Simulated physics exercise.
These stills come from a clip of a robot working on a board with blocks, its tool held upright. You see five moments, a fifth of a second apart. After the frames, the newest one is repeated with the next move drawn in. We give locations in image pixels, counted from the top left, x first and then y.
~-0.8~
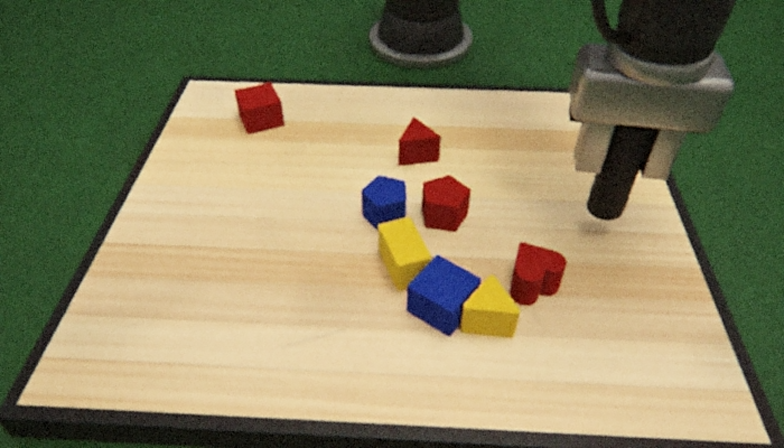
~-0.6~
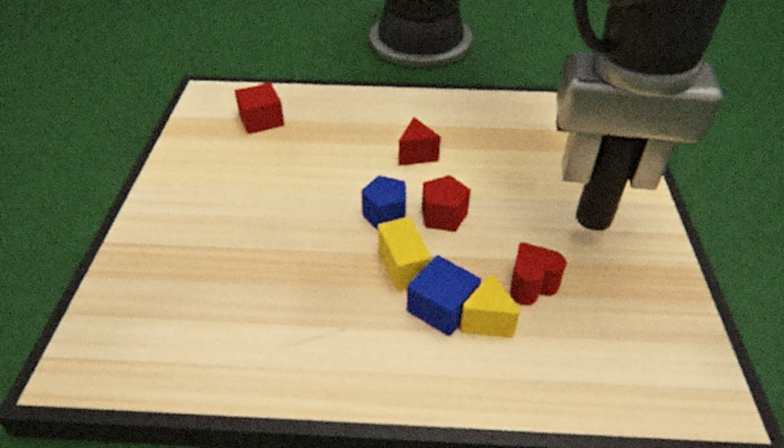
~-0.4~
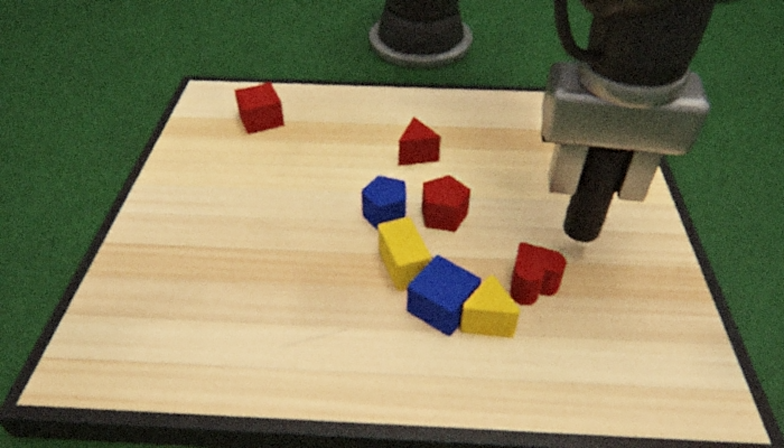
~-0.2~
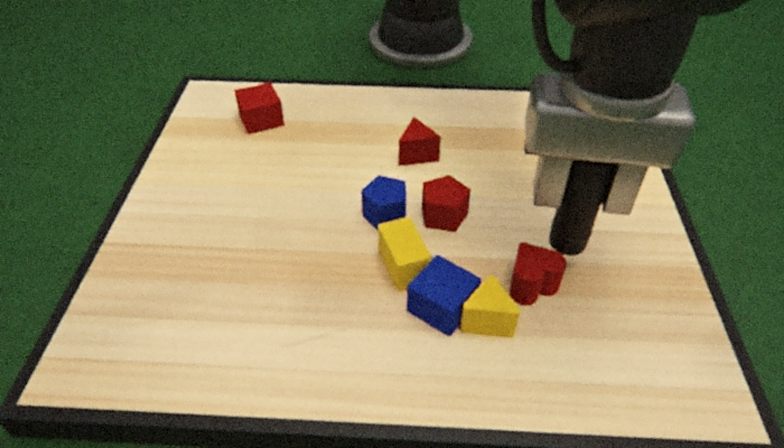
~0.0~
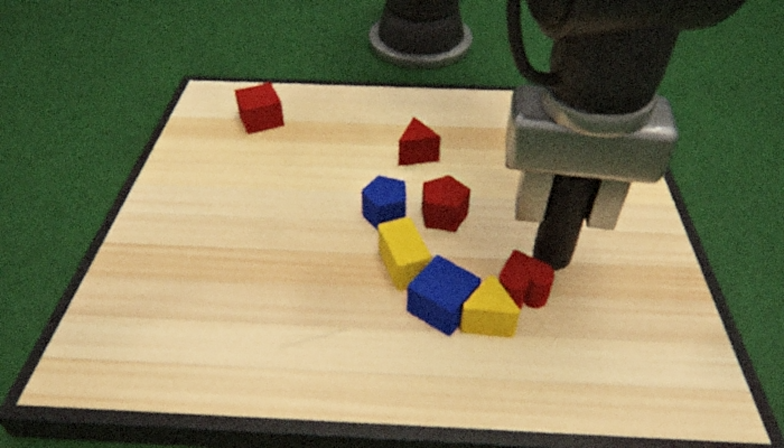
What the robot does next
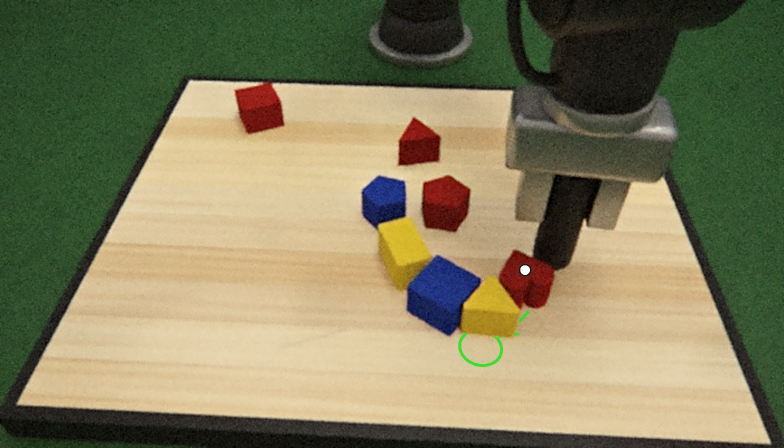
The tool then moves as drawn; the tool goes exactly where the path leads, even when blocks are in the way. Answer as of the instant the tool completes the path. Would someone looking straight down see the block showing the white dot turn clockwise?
Final answer: Yes.
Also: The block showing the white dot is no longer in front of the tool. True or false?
That is false.
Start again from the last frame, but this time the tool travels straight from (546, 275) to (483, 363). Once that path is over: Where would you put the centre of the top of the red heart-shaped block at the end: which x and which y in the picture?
I expect it at (443, 342).
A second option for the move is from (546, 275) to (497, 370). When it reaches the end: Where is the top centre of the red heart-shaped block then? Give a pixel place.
It will likely be found at (455, 341).
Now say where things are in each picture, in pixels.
In the first picture, tool tip at (604, 210); block tops, yellow rectangular block at (404, 240); blue four-sided block at (445, 282); yellow three-sided block at (492, 297); red heart-shaped block at (538, 261).
In the second picture, tool at (593, 219); blocks unchanged.
In the third picture, tool at (581, 231); blocks unchanged.
In the fourth picture, tool at (567, 243); blocks unchanged.
In the fifth picture, tool at (551, 257); yellow rectangular block at (404, 240); blue four-sided block at (445, 282); yellow three-sided block at (492, 297); red heart-shaped block at (525, 270).
Path on the board, from (546, 275) by way of (534, 303) and (512, 328) to (481, 347); the dot is on the red heart-shaped block.
On the path given first. One third of the way, tool at (539, 285); yellow three-sided block at (470, 316); red heart-shaped block at (508, 294), turned 20° clockwise.
Two thirds of the way, tool at (517, 310); blue four-sided block at (441, 282); yellow three-sided block at (439, 338); red heart-shaped block at (482, 319), turned 25° clockwise.
At the end, tool at (484, 330); yellow rectangular block in place; blue four-sided block at (441, 281); yellow three-sided block at (401, 351), turned 30° anticlockwise; red heart-shaped block at (443, 333), turned 50° clockwise.
